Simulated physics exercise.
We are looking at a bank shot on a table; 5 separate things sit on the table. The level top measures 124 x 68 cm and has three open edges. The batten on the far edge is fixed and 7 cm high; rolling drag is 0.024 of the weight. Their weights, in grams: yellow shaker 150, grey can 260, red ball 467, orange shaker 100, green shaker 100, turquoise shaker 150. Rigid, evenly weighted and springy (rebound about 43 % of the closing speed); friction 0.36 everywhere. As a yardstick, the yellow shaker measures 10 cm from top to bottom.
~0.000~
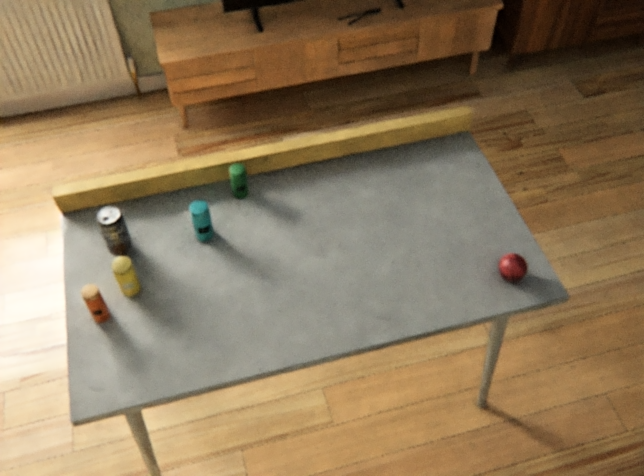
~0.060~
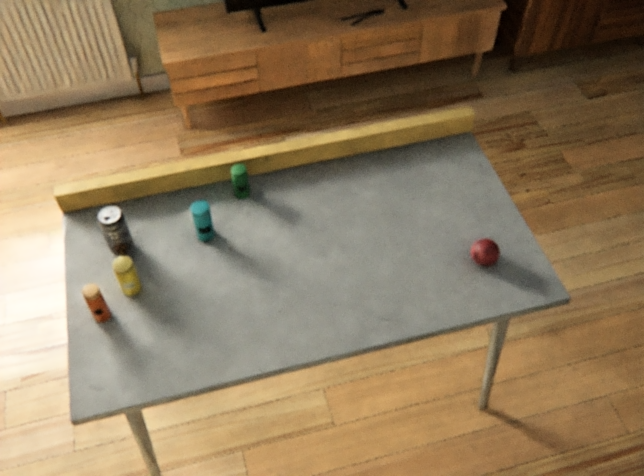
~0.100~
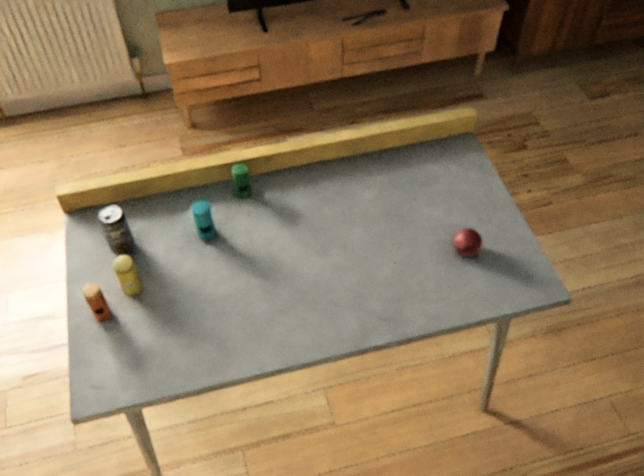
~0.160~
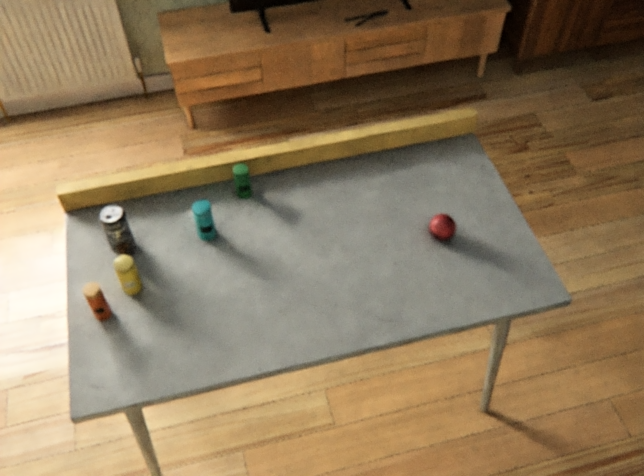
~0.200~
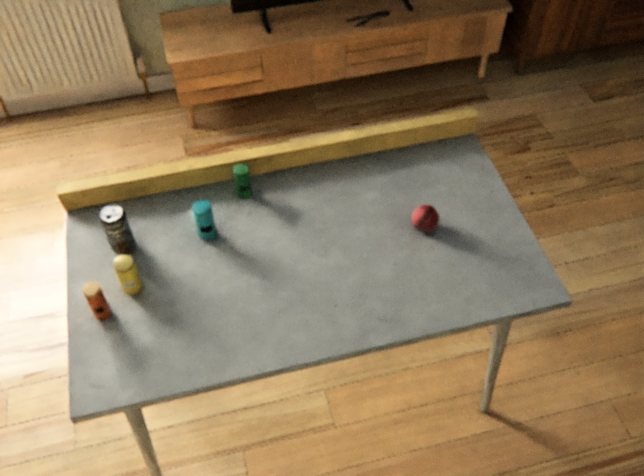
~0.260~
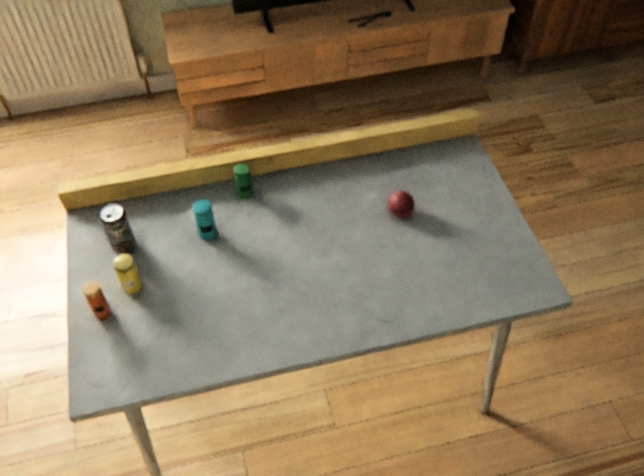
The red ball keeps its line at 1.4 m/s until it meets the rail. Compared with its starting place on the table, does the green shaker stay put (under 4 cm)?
The green shaker stays put.
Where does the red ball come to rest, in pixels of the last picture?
Near (203, 244).
After 0.46 s, red ball near (328, 161).
After 0.86 s, red ball near (257, 202).
After 1.26 s, red ball near (209, 230); turquoise shaker 18° off upright.
In the end (2.6 s), not toppled but over 4 cm from the start, turquoise shaker; the other 4 under 4 cm from the start. At the end, from the last picture's camera, green shaker near (243, 181).
